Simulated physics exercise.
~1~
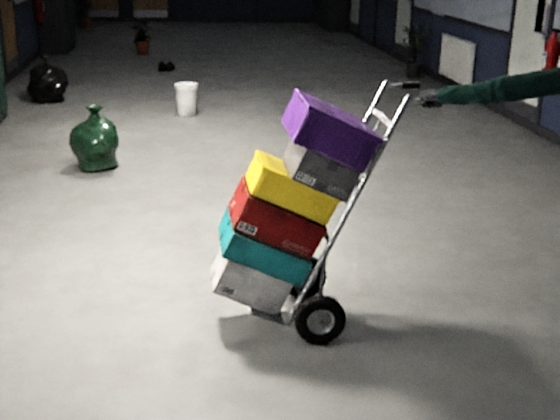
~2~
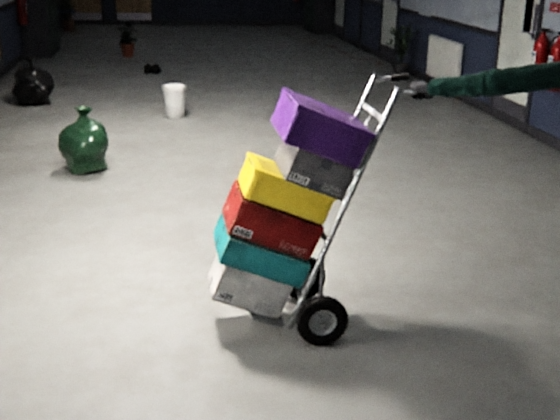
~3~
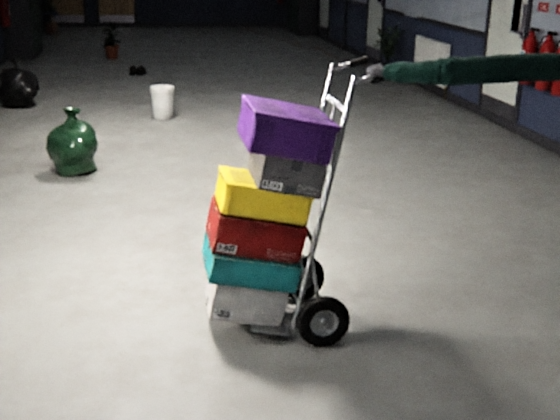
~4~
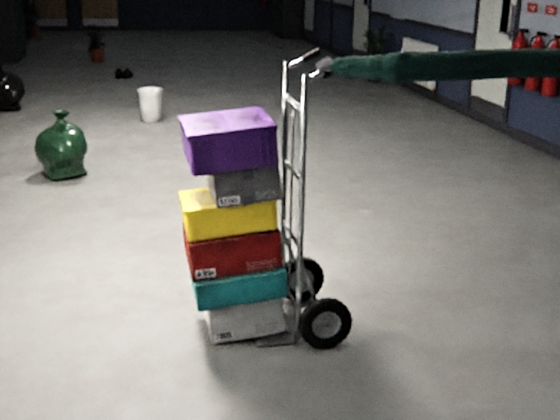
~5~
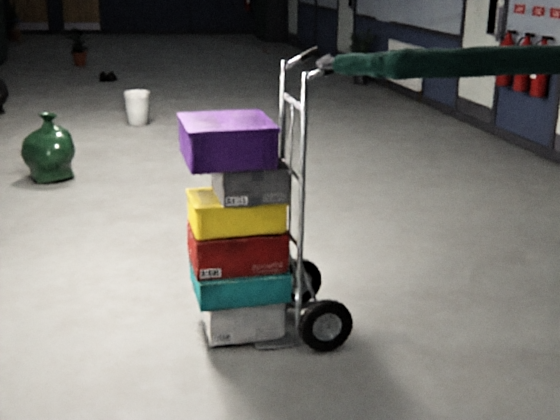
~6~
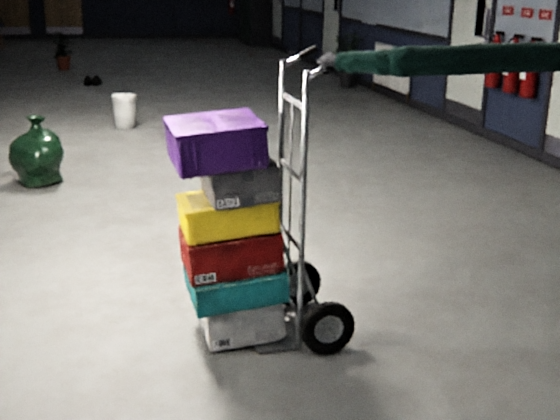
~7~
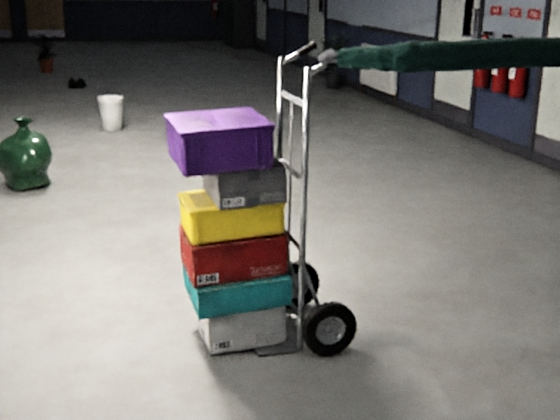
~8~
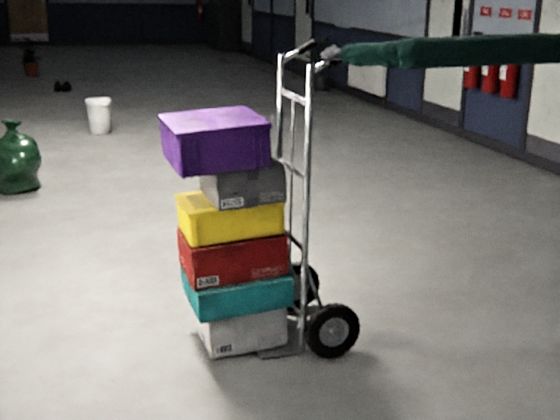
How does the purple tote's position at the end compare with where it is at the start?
At the end the purple tote is clearly farther left than at the start, though it is still on top of the stack. It goes from leaning back with the tilted truck to sitting nearly level on the upright one.
